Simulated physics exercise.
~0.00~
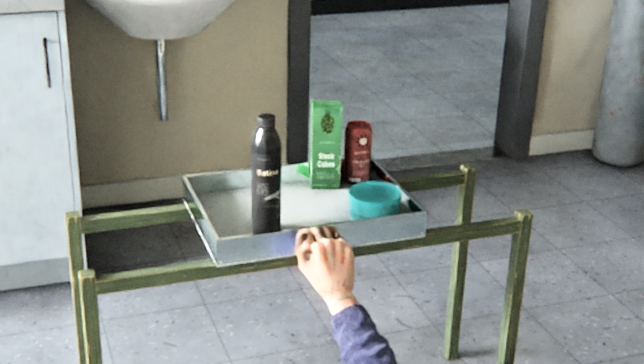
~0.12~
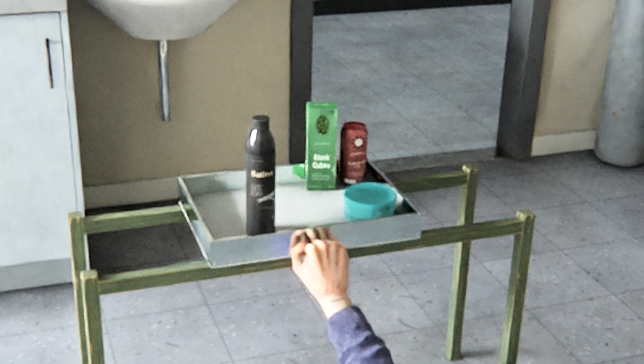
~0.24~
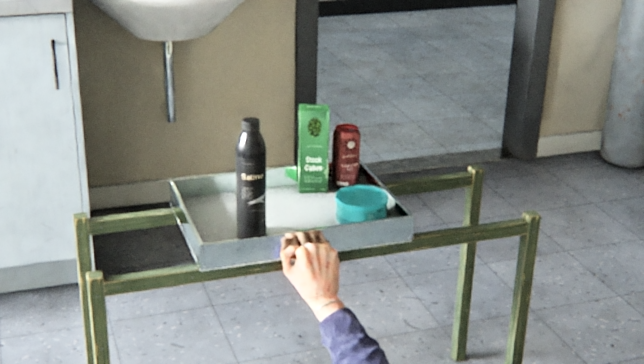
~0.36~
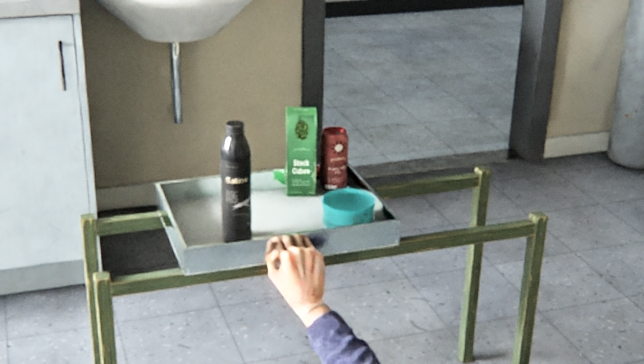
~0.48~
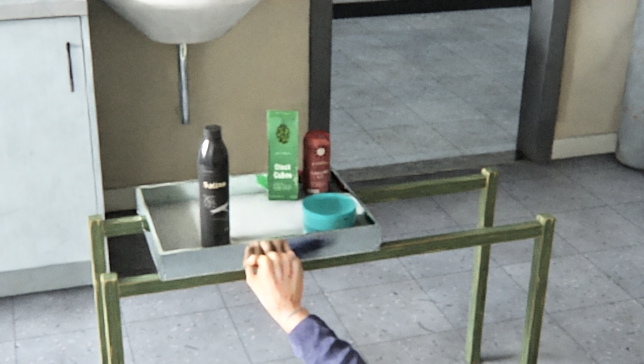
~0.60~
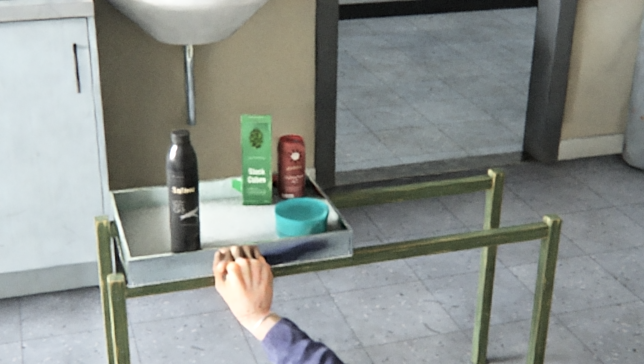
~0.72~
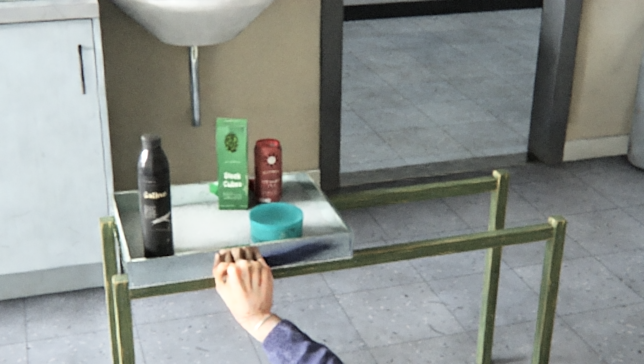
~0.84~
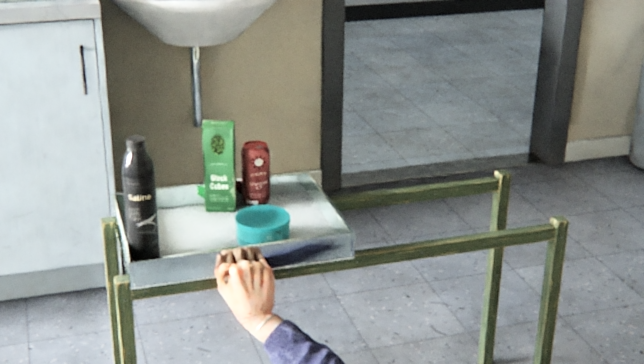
A hand in a blue sleeve grips the front edge of a shallow grey tray on a green metal frame, seen from slightly above in a tiled room with a sink and a doorway behind. On the tray stand a black bottle at the left, a green carton and a red can towards the back, and a turquoise tub near the front. The hand slides the tray left, slowly and then faster, and the items ride along upright. The tray stops at the left end, but all four items slide on further left across it. They finish still standing, with the bottle close to the left rim.
